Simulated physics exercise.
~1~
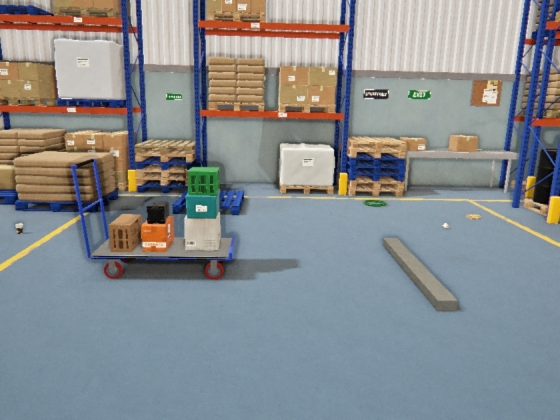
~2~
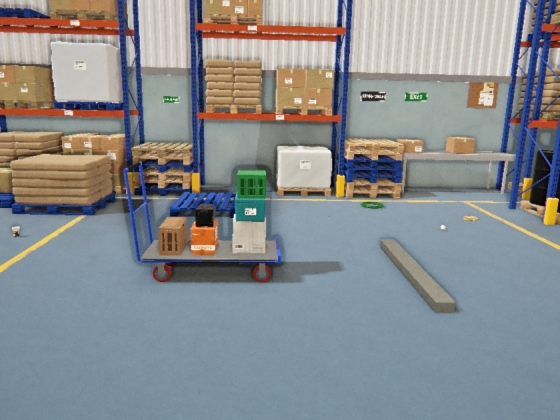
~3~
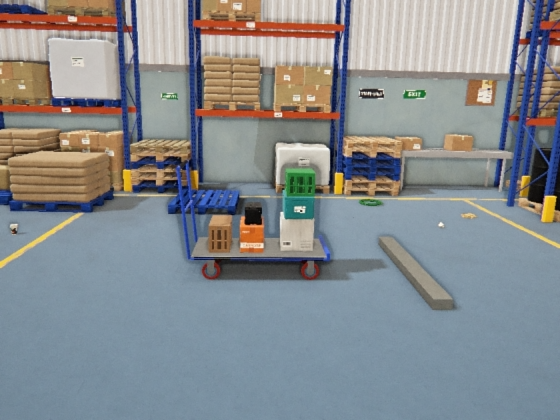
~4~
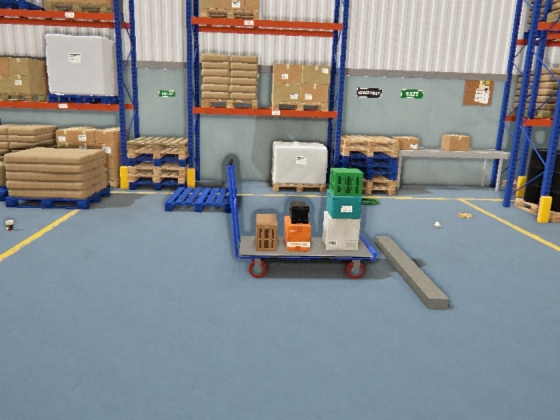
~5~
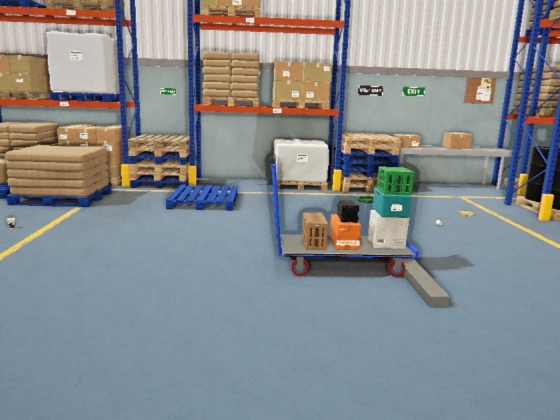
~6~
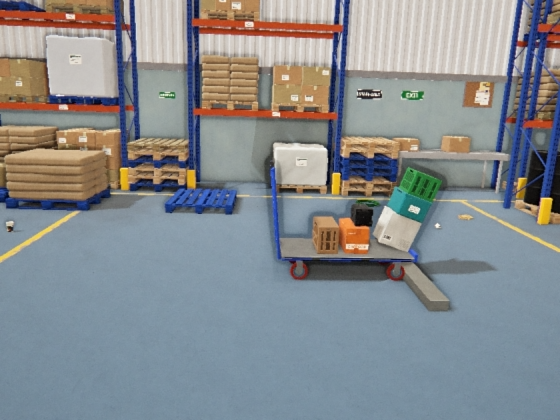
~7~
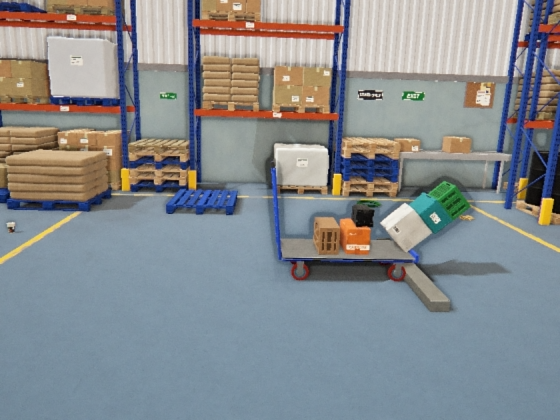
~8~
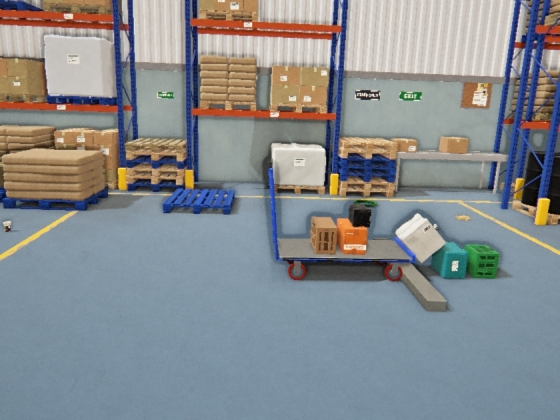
A blue-framed platform trolley rolls from left to right across the blue floor of a warehouse, seen from a slightly swaying camera facing tall racks of boxes and sacks. On its deck sit a brown crate, a black case on an orange parcel, and a stack with a white carton below, a teal tote and a green crate on top. The trolley stops against a long grey kerb. The stack tips rightward together over the front edge, while the other items shift slightly forward. The green crate and teal tote end beyond the kerb, with the white carton tilted at the deck's edge.
